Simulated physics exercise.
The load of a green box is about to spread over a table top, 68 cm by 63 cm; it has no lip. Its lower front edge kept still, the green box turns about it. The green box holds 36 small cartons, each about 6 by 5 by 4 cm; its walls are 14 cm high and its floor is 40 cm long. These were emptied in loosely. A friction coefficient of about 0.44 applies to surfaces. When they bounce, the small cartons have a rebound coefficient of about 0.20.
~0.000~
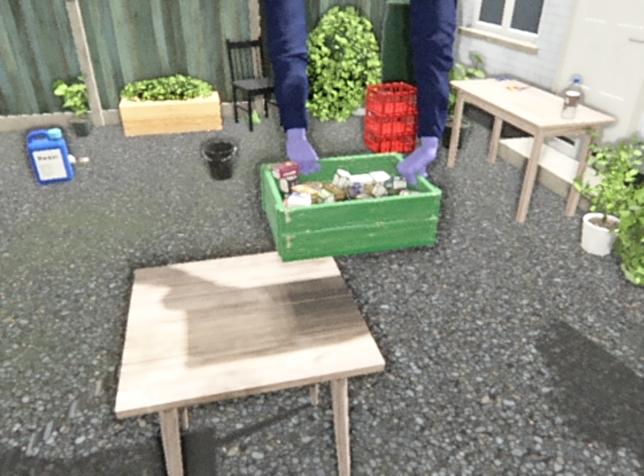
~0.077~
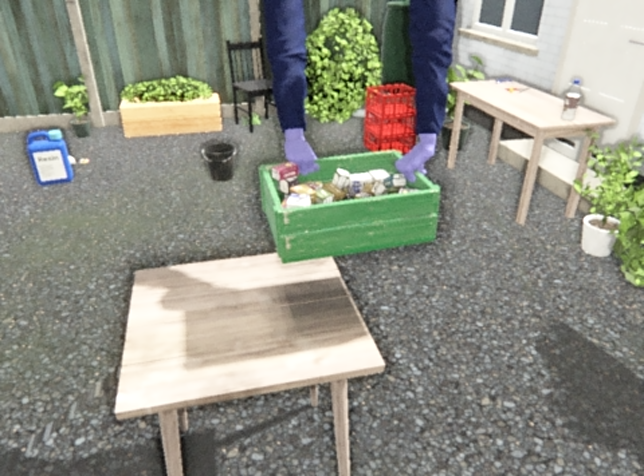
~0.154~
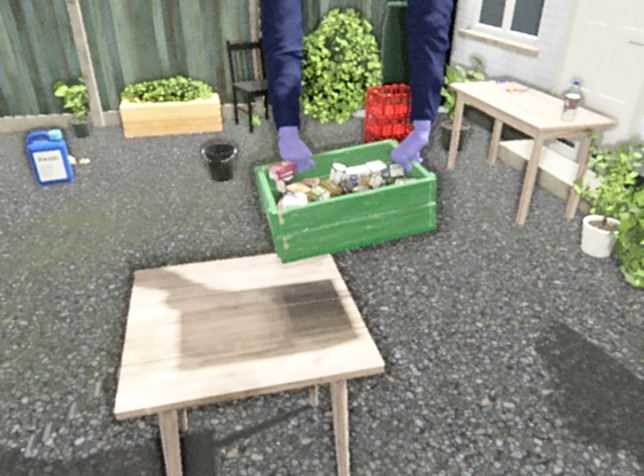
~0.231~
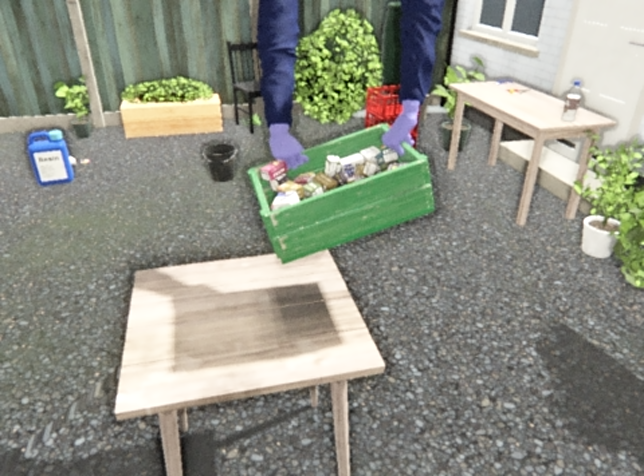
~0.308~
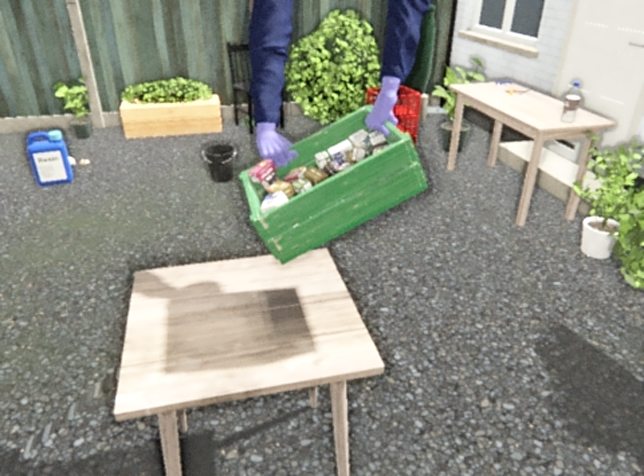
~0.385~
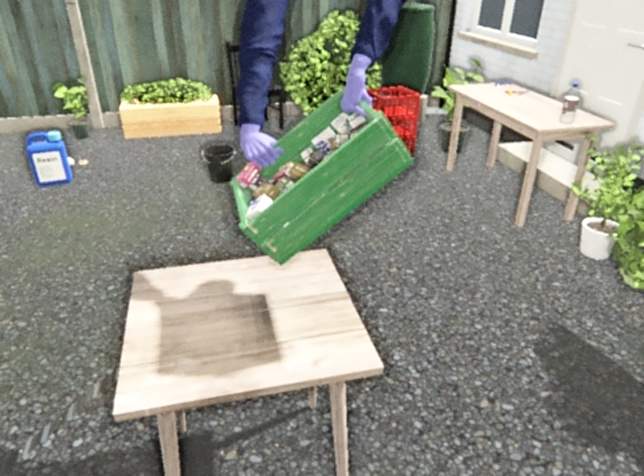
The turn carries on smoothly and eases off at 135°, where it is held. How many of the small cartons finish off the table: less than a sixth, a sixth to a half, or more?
By the finish, a sixth up to a half of them are off the table.
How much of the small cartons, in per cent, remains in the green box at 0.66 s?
About 100 percent.
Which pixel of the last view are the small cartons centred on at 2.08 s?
The centre sits near (164, 314).
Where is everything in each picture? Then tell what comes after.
In the first frame (we follow the rim corner now nearest the camera), green box at (285, 209); tilt 0°; nothing out yet.
The second frame shows green box at (283, 210); tilt 2°.
The third frame shows green box at (278, 211); tilt 7°.
The fourth frame shows green box at (270, 213); tilt 15°.
The fifth frame shows green box at (259, 217); tilt 25°.
The sixth frame shows green box at (247, 224); tilt 37°; nothing out yet.
After 0.66 s, tilt 85°; 36 still in the green box.
After 1.00 s, tilt 131°; 13 still in the green box, 11 on the table top, 1 over the left end of the table and 11 in the air.
After 1.47 s, tilt 135°; 25 on the table top and 11 over the left end of the table.
Final count (at 2.08 s), 24 on the table top and 12 over the left end of the table. Asked share, 12 of 36, 33 per cent.
